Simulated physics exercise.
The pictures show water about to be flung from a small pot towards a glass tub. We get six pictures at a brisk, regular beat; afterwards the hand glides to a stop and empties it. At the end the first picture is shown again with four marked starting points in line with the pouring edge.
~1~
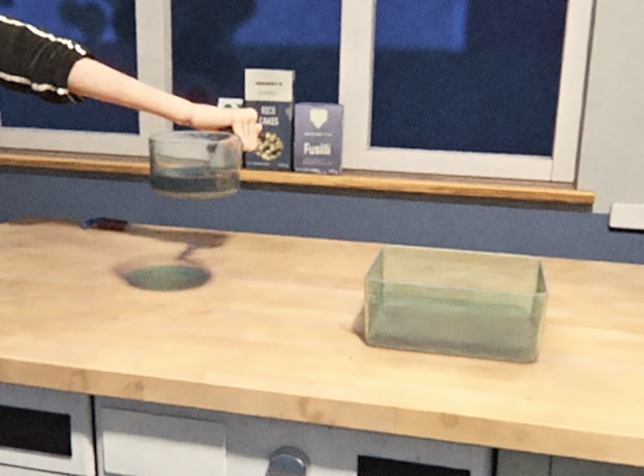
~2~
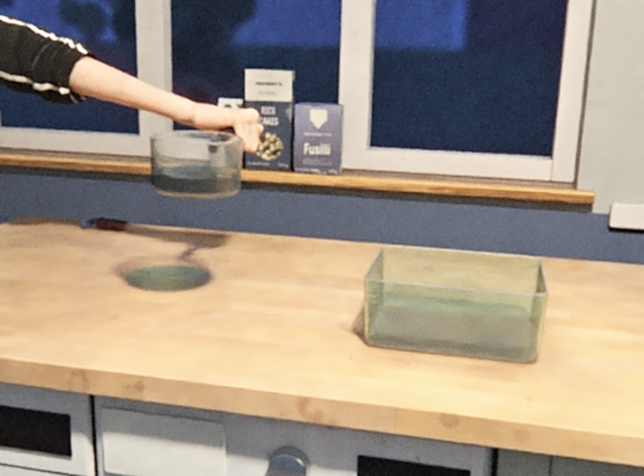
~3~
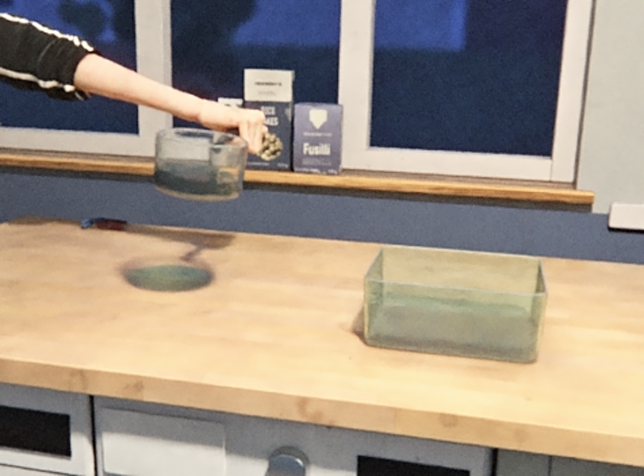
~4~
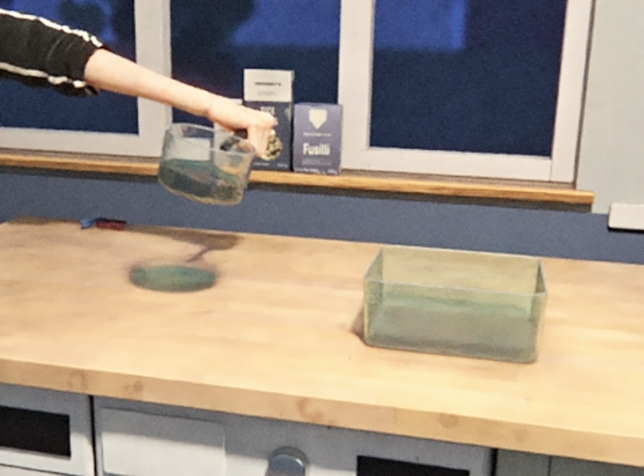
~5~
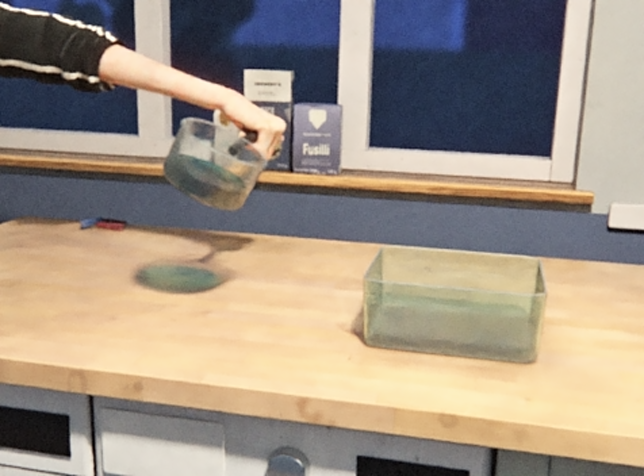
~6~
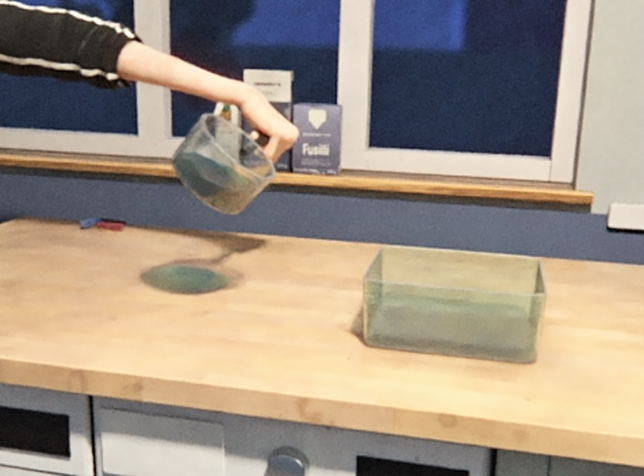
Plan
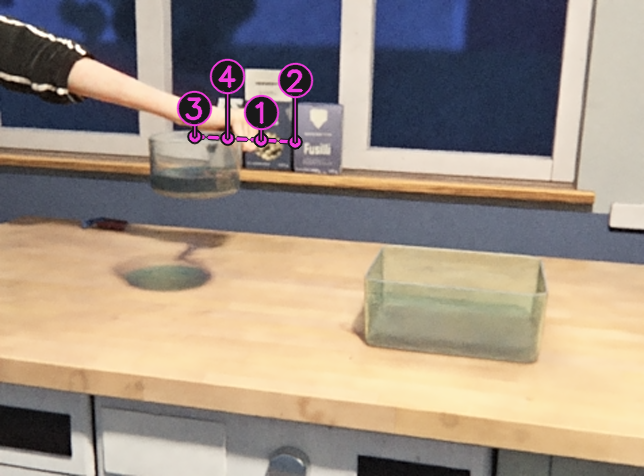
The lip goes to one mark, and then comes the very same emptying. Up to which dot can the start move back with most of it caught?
Choose 2.
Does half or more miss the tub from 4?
Yes, that goes wrong.
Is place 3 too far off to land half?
Yes.
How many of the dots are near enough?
One of them.
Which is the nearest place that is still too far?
1 it is.
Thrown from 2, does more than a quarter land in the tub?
Yes.
On the marked copy, 1 at (261, 140); 2 at (295, 142); 3 at (194, 136); 4 at (227, 138).
If 1 is chosen, about 8 % lands in the tub, 90 % falls short.
If 2 is chosen, about 82 % lands in the tub, 9 % falls short and 10 % goes beside or beyond.
If 3 is chosen, about 0 % lands in the tub, 100 % falls short.
If 4 is chosen, about 0 % lands in the tub, 100 % falls short.
